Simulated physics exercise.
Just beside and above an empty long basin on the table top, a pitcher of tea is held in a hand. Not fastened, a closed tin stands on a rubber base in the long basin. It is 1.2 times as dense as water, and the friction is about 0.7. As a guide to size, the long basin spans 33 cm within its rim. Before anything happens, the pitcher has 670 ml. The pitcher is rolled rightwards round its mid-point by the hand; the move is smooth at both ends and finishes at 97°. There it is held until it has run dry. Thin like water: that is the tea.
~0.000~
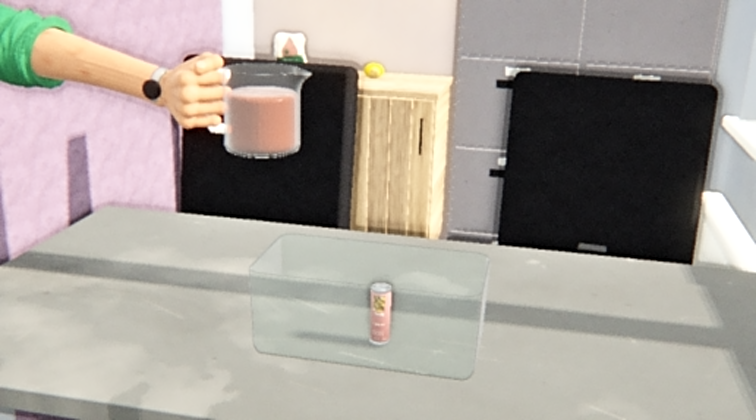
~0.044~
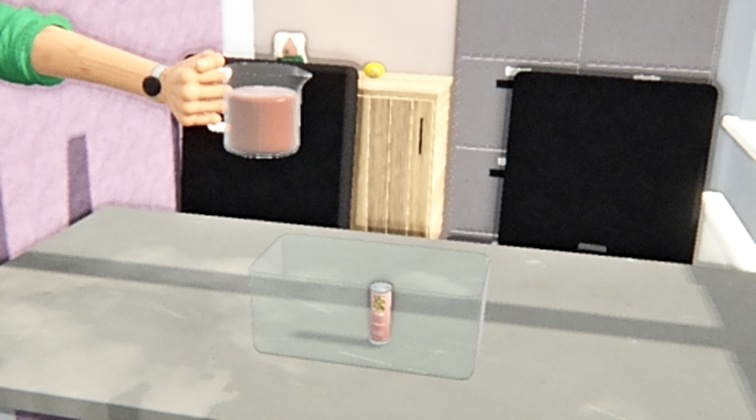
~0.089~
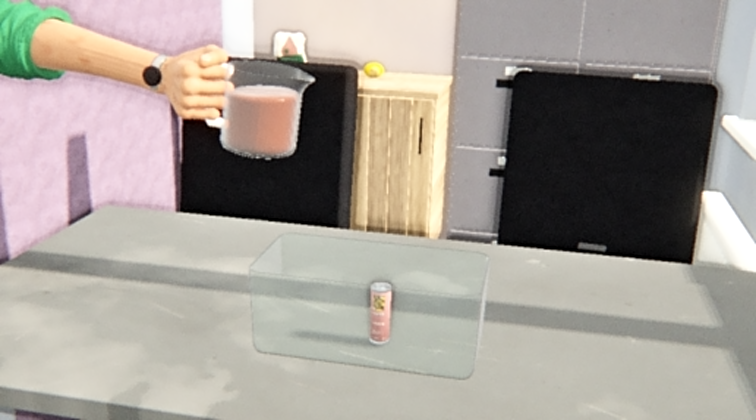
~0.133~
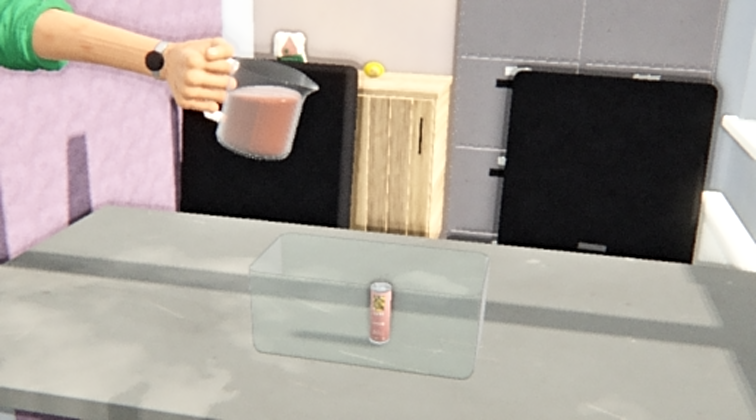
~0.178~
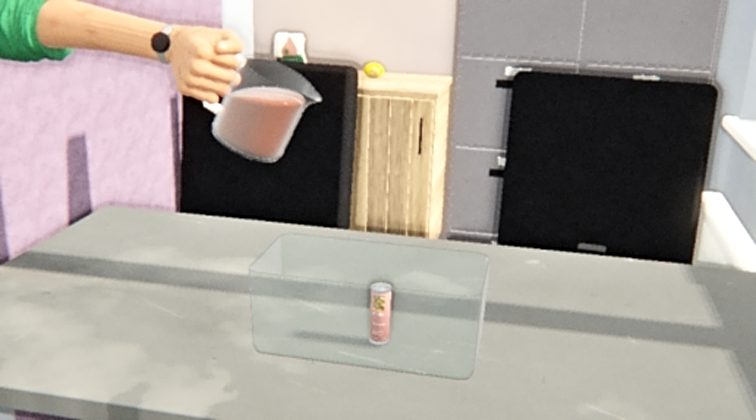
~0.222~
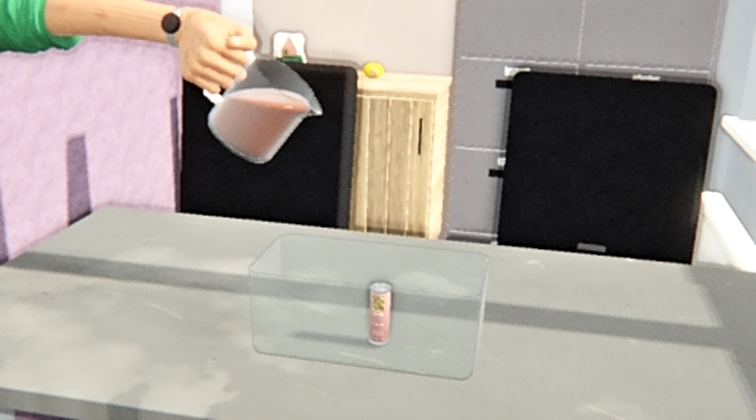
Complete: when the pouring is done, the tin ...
... has gone over.
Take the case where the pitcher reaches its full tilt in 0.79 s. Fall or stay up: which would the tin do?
It tumbles over, then.
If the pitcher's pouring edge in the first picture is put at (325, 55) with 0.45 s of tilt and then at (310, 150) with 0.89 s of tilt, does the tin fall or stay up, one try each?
The tin stays vertical the first time and stays vertical the second time.
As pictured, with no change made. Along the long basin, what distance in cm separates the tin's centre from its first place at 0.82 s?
Close to 10 cm.
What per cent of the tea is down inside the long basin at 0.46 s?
I'd put it near 3 percent.
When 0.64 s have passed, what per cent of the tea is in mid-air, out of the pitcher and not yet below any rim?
Near 30 percent.
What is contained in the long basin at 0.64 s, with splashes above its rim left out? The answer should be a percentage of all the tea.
Near 44 in a hundred.
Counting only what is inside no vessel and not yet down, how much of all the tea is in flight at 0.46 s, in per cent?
Close to 34 in a hundred.
Then, 0.46 s in, the tilt is 94° and 64 per cent is still to pour; the tin stands where it began.
Then, 0.64 s in, the tilt is 97° and 24 per cent is still to pour; the tin leans 7°.
Then, 0.82 s in, the tilt is 97° and 10 per cent is still to pour; the tin lies on its side.
Then, 1.02 s in, the tilt is 97° and 4 per cent is still to pour; the tin lies on its side.
Finally, the tin lies on its side.
